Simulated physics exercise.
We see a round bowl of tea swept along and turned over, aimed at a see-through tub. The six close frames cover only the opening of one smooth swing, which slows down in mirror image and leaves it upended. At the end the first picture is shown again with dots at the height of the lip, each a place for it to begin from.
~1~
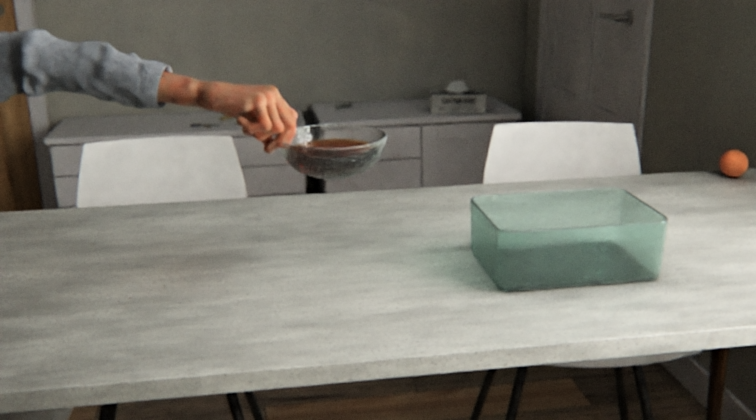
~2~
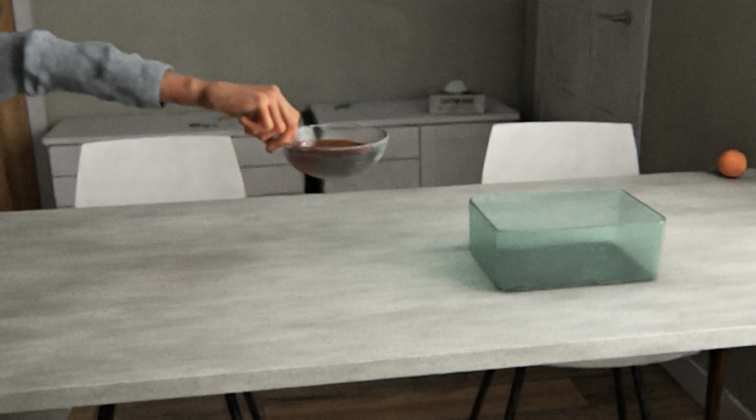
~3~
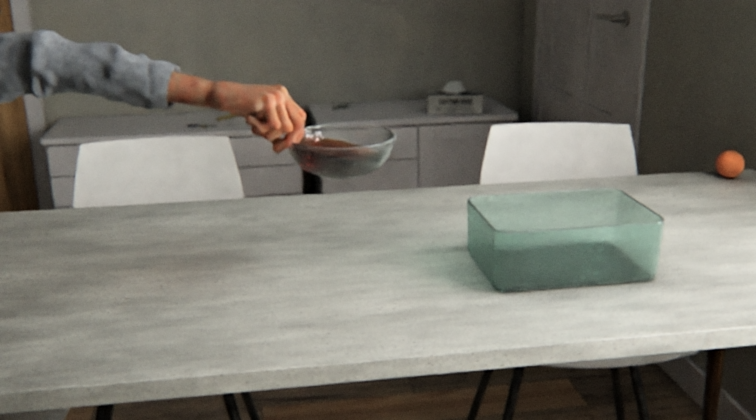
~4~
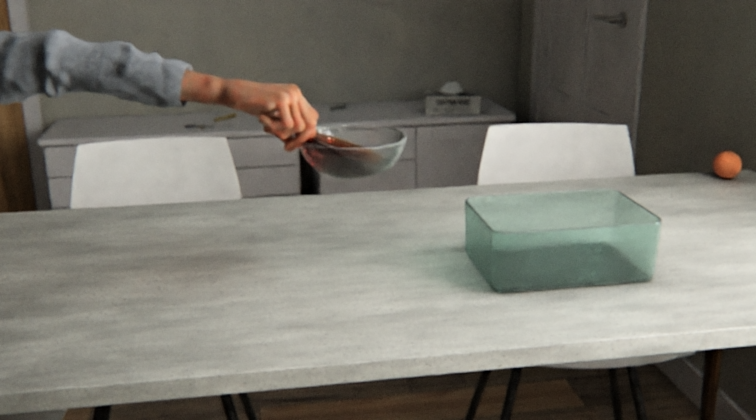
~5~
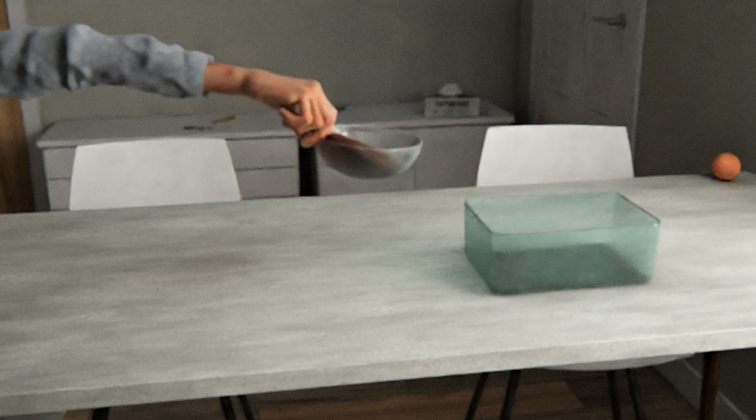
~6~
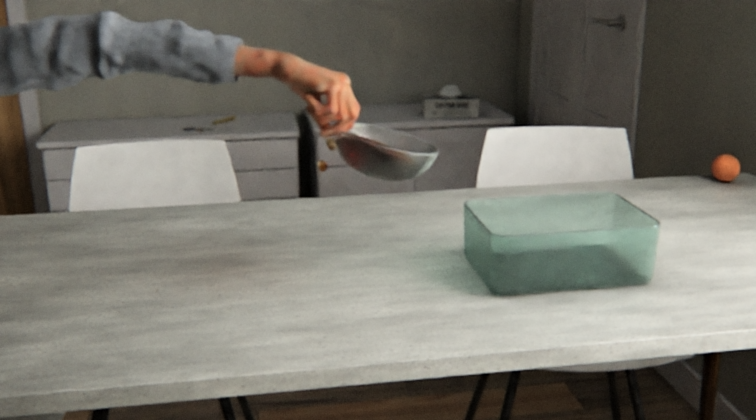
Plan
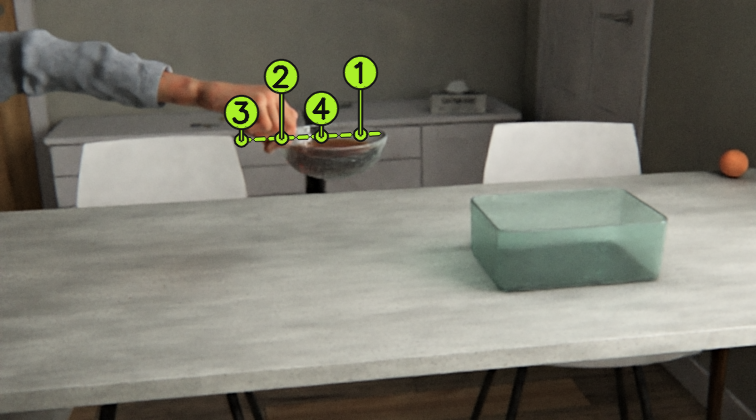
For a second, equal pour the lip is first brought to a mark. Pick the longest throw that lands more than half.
That is place 1.
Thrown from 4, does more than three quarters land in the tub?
No.
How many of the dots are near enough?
One of the four.
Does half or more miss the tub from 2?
Yes, that goes wrong.
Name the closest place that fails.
That is place 4.
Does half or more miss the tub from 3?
Yes, it does.
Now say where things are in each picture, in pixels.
The first frame shows upright, lip at (384, 133); tub from (496, 290) to (659, 277); nothing has left yet.
The second frame shows upright, lip at (386, 133); nothing has left yet.
The third frame shows upright, lip at (392, 133); nothing has left yet.
The fourth frame shows upright, lip at (403, 134); tea is over the rim, down to (311, 136).
The fifth frame shows tipped about 6°, lip at (419, 139); tea is over the rim, down to (310, 144).
The sixth frame shows tipped about 15°, lip at (436, 148); tea is over the rim, down to (321, 168).
In lime, 1 at (360, 134); 2 at (281, 138); 3 at (241, 140); 4 at (321, 136).
For place 1, about 72 % lands in the tub, 23 % falls short and 5 % goes beside or beyond.
For place 2, about 0 % lands in the tub, 99 % falls short.
For place 3, about 0 % lands in the tub, 100 % falls short.
For place 4, about 28 % lands in the tub, 67 % falls short and 5 % goes beside or beyond.
